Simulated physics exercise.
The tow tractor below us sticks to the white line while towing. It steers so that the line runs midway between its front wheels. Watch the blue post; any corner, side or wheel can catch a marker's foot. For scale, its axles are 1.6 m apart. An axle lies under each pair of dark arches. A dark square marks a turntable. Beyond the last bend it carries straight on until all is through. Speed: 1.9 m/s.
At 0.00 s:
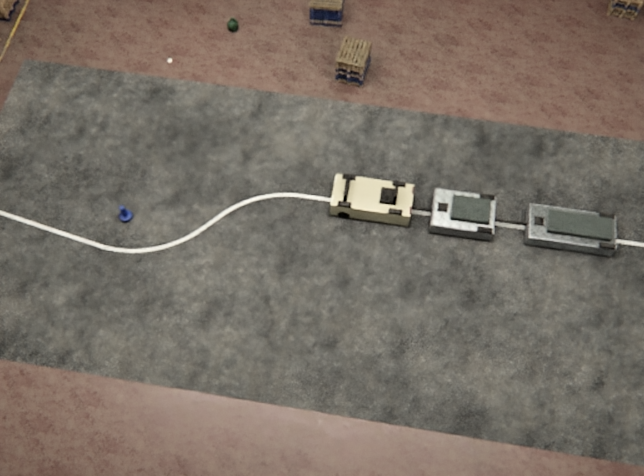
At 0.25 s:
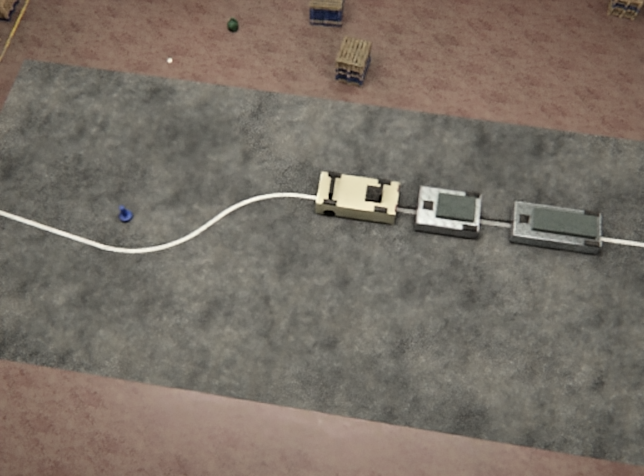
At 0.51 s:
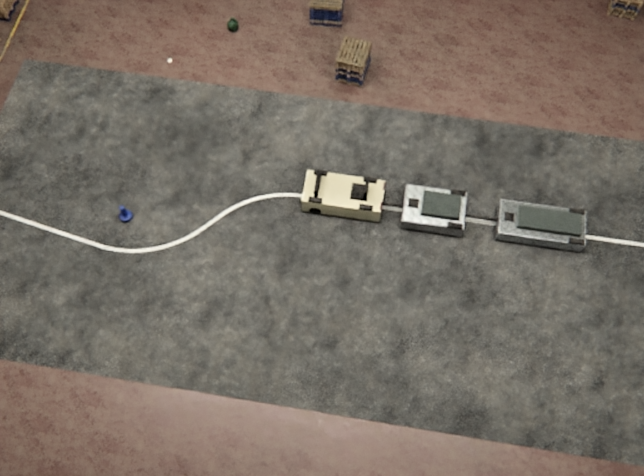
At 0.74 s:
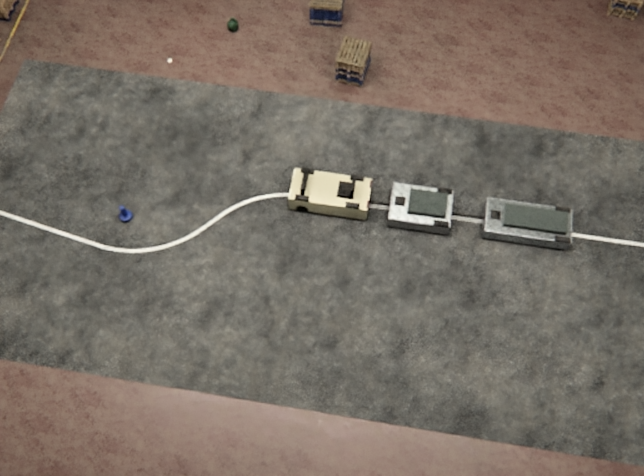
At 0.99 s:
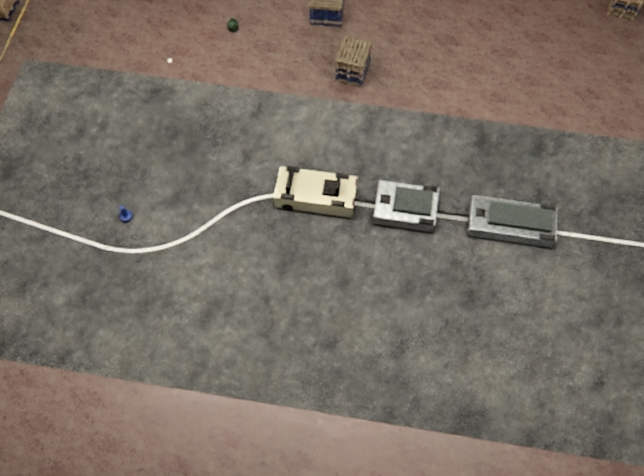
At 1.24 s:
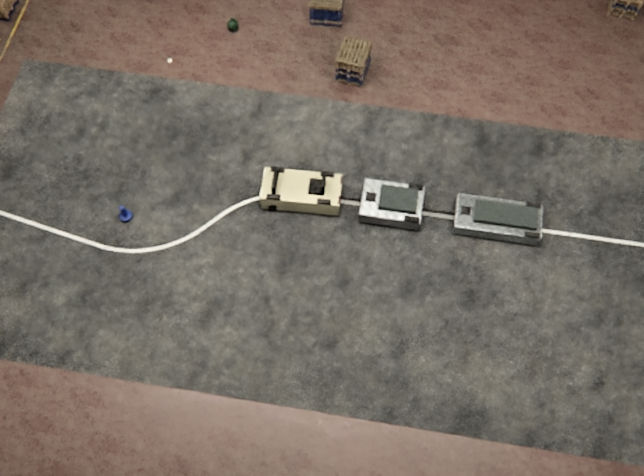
The clip opens on a cream tow tractor pulling two grey trailers along a white line on a dark grey floor, seen from above. The train moves steadily left a short way, nearly straight, and the tractor begins turning slightly where the line bends, with a small blue object still ahead.
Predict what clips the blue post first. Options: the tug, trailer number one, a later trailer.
That would be trailer number one.
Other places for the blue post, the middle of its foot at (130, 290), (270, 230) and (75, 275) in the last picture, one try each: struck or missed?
First clear, second struck, third missed.
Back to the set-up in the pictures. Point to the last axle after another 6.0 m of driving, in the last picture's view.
Near (361, 199).
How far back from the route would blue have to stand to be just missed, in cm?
About: Blue 35.
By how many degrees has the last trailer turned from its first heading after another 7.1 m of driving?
About 15°.
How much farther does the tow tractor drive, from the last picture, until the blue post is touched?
About 8.5 m.
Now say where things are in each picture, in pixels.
In the first picture, nose (338, 190); last axle (607, 231); still straight; blue (125, 214); 2 trailers.
In the second picture, nose (323, 188); last axle (592, 228); still straight.
In the third picture, nose (309, 186); last axle (577, 226); still straight.
In the fourth picture, nose (296, 184); last axle (563, 224); still straight.
In the fifth picture, nose (281, 182); last axle (548, 222); turned 1°.
In the sixth picture, nose (267, 183); last axle (533, 220); turned 3°; blue (125, 214).
After 3.6 s, the last axle is at (400, 202) of the last picture, on the line.
After 5.8 s, the last axle is at (285, 205) of the last picture, 75 cm off the line; the first trailer has hit blue.
After 8.4 s, the last axle is at (133, 222) of the last picture, 75 cm off the line.
After 10.9 s, the last axle is out of the picture, 20 cm off the line; 1 of 1 struck in all.
